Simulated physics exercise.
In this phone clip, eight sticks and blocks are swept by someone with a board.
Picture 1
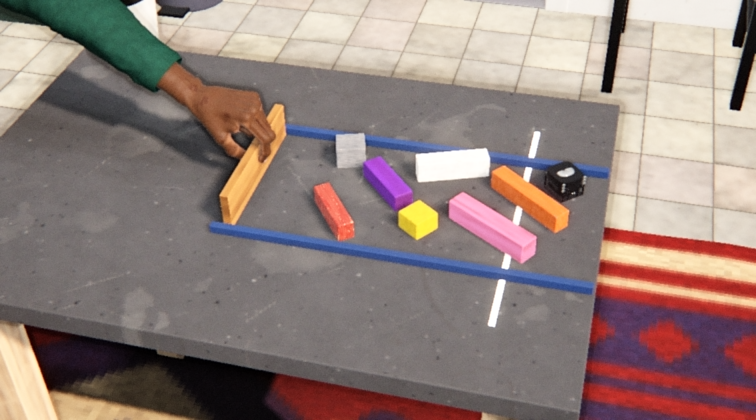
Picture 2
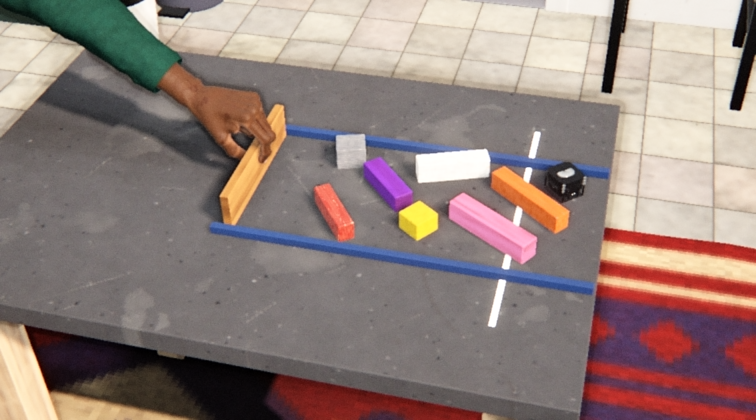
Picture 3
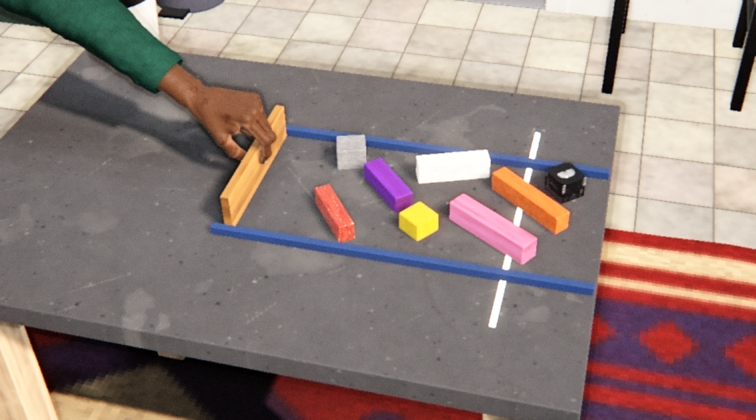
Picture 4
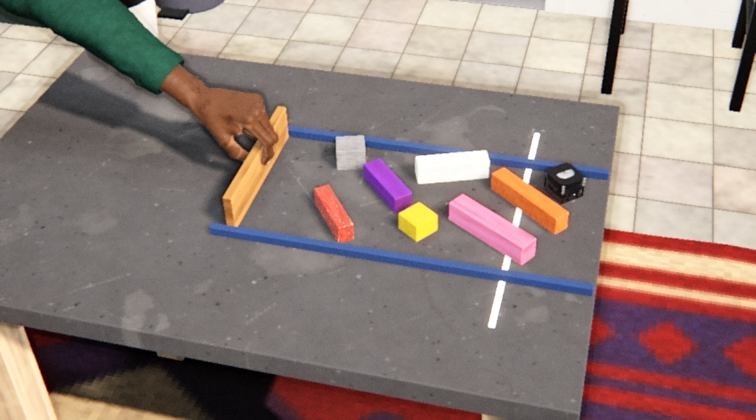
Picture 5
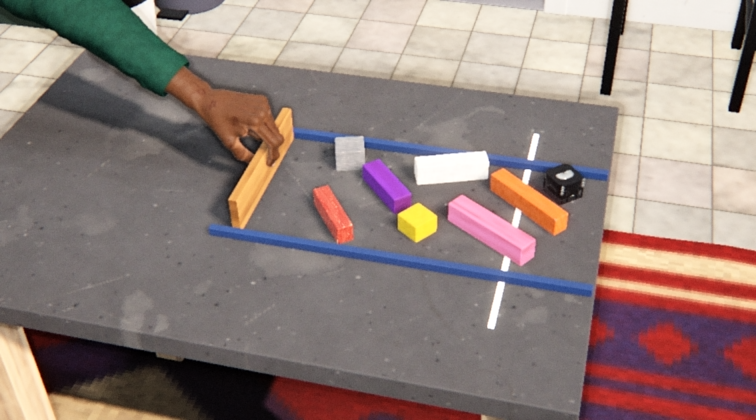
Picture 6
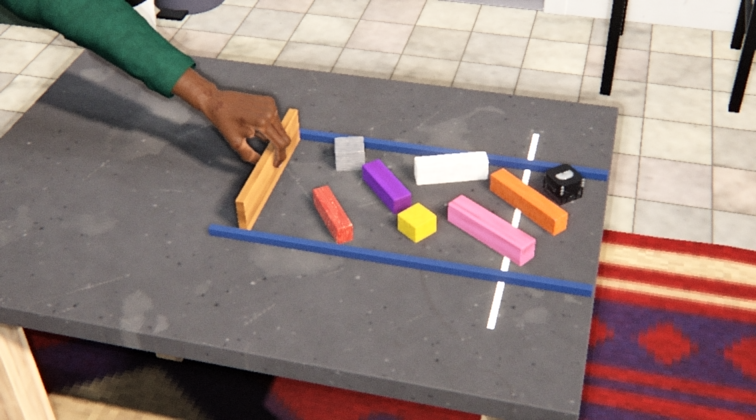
On a dark tabletop, a hand slides a wooden board slightly right toward eight still blocks.
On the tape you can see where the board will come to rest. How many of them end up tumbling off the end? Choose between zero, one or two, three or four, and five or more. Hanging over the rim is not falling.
The count is zero.
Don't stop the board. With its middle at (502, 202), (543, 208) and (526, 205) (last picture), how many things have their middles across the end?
First 0, then 3, then 1.
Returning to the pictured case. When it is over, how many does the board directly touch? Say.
In total, 3.
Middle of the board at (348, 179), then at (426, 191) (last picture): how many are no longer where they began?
At the first spot 3, then 7.
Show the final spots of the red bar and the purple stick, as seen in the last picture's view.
The red bar ends at (517, 245) and the purple stick at (538, 213).
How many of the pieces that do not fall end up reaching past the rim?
That'd be 3.
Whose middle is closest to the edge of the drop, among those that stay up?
That would be the black case.
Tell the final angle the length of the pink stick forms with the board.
Roughly 20° out of line.
A little later, none off yet; black case at rest near (563, 184); orange bar at rest near (528, 201); pink stick at rest near (490, 229).
Next, none off yet; black case shifted a little near (576, 193); orange bar shifted a little near (556, 218); pink stick shifted a little near (528, 229).
When it is over, the number that fall off is zero.
